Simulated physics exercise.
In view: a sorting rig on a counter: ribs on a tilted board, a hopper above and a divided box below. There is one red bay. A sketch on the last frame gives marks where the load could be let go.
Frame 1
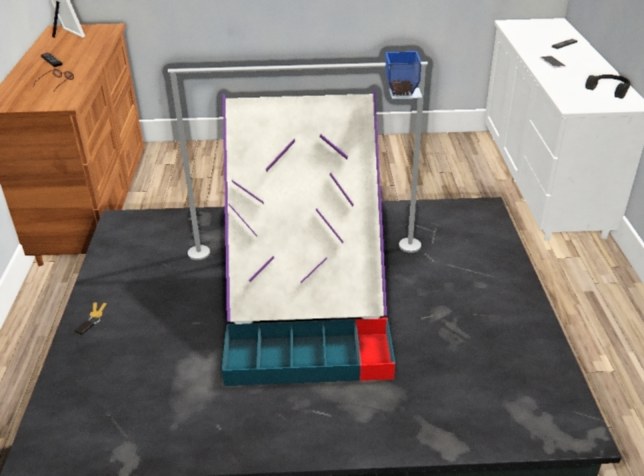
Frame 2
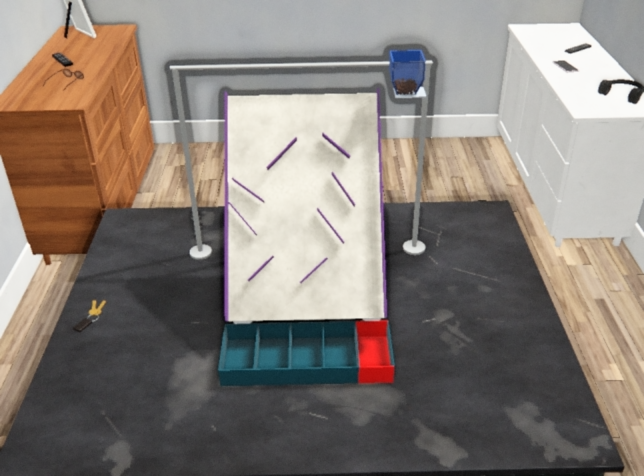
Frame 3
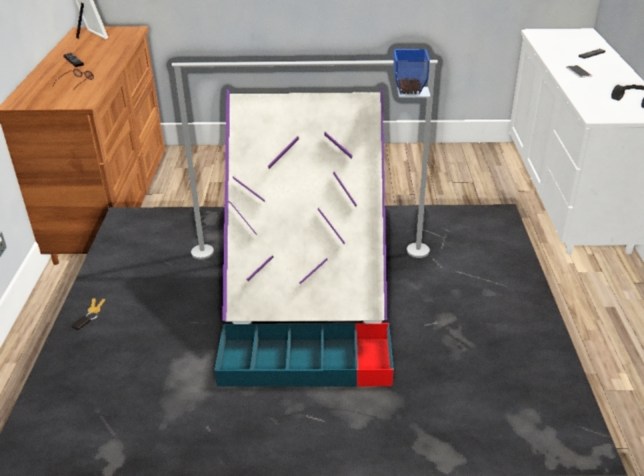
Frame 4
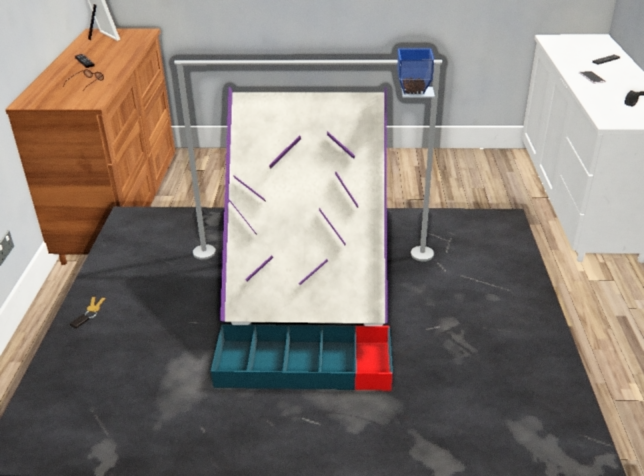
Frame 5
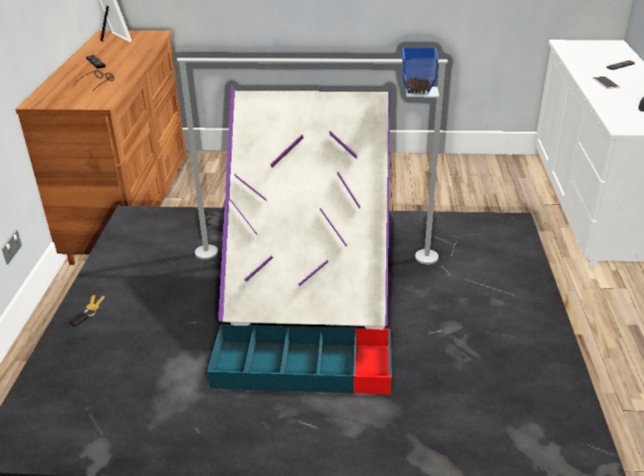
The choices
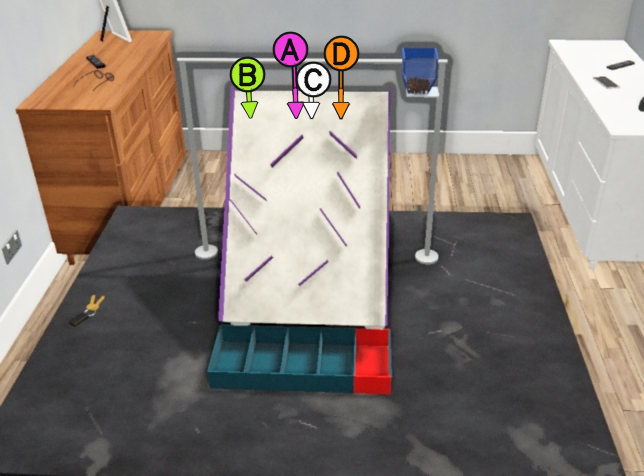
On a dark counter, a tilted ribbed board standing between a blue hopper and a divided box, the view shifting slightly.
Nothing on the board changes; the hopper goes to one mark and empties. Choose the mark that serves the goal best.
Best: D.
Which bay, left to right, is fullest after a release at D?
It is the fifth one.
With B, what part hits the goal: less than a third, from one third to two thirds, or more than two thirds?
Less than a third.
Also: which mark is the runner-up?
That would be C.
On the marked copy, mark A meets the board at (296, 112); mark B meets the board at (250, 112); mark C meets the board at (311, 112); mark D meets the board at (340, 112).
If A is chosen, a small share in the red bay, the bulk in other bays, only a few outside the box.
If B is chosen, only a few in the red bay, all but a few in other bays, only a few held on the board.
If C is chosen, close to a quarter in the red bay, close to two thirds in other bays, a small share outside the box.
If D is chosen, the bulk in the red bay, a small share in other bays, a small share outside the box.
